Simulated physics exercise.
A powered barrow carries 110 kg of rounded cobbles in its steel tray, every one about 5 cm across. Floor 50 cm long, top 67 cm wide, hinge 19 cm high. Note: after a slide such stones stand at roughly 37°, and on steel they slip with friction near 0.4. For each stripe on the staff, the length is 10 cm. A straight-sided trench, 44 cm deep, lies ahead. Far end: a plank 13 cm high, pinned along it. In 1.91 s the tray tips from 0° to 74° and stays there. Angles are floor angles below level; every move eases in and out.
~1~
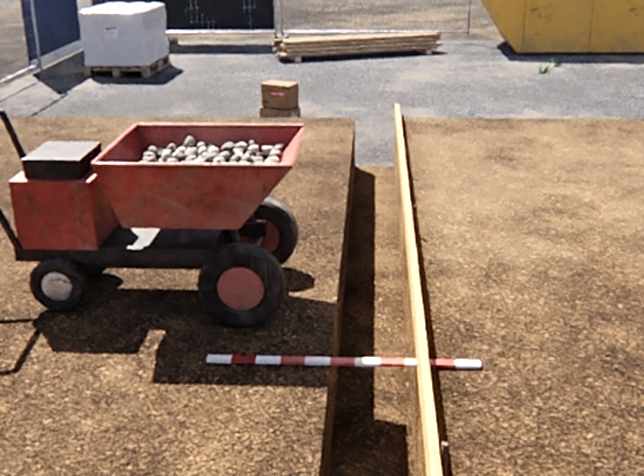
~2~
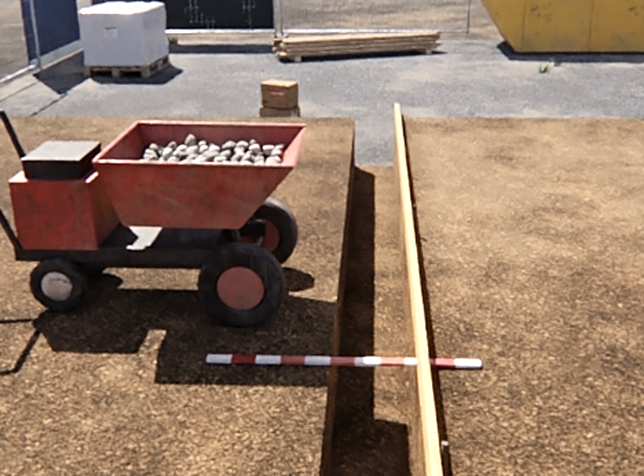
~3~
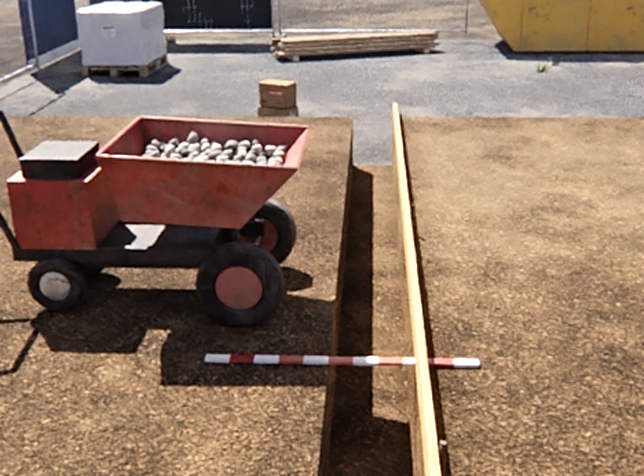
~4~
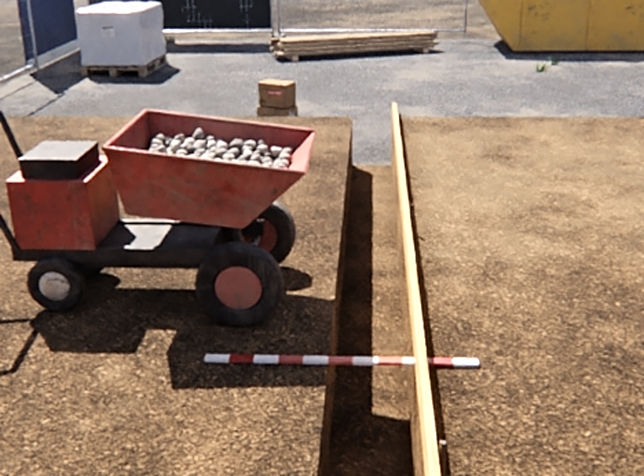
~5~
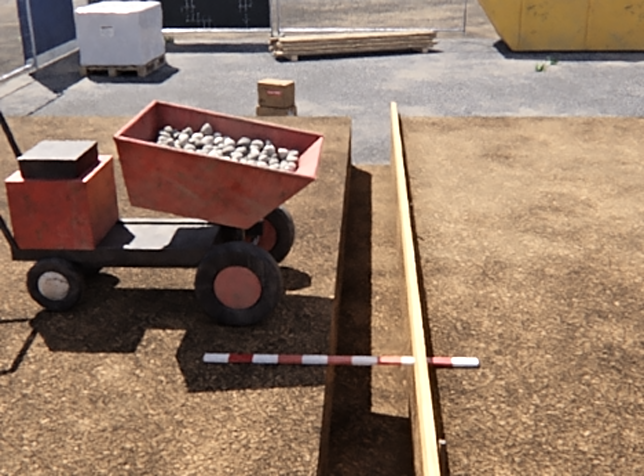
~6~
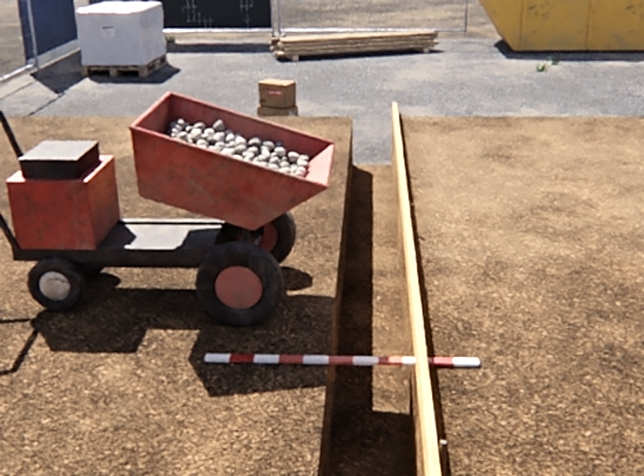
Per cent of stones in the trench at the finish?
About 82 %.
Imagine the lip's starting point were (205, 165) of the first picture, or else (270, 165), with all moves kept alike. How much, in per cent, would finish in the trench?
First place roughly 75%, second roughly 100%.
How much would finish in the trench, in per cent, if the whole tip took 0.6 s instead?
Estimate: About 65 %.
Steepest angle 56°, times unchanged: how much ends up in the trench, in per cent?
About 45%.
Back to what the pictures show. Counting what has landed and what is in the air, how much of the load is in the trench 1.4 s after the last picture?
About 35%.
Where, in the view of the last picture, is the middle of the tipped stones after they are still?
Centre estimate: Around (386, 363).
Then, 0.8 s after the last picture the floor is at 62°, 100 % in the tray; the foremost stones are at (370, 229).
Then, 1.4 s after the last picture the floor is at 74°, 51 % in the tray, 37 % in the trench, 13 % past the trench; the foremost stones are at (481, 292).
Then, 1.8 s after the last picture the floor is at 74°, 20 % in the tray, 62 % in the trench, 18 % past the trench; the foremost stones are at (529, 291).
Then, 3.7 s after the last picture the floor is at 74°, 0 % in the tray, 82 % in the trench, 18 % past the trench; the foremost stones are at (547, 301).
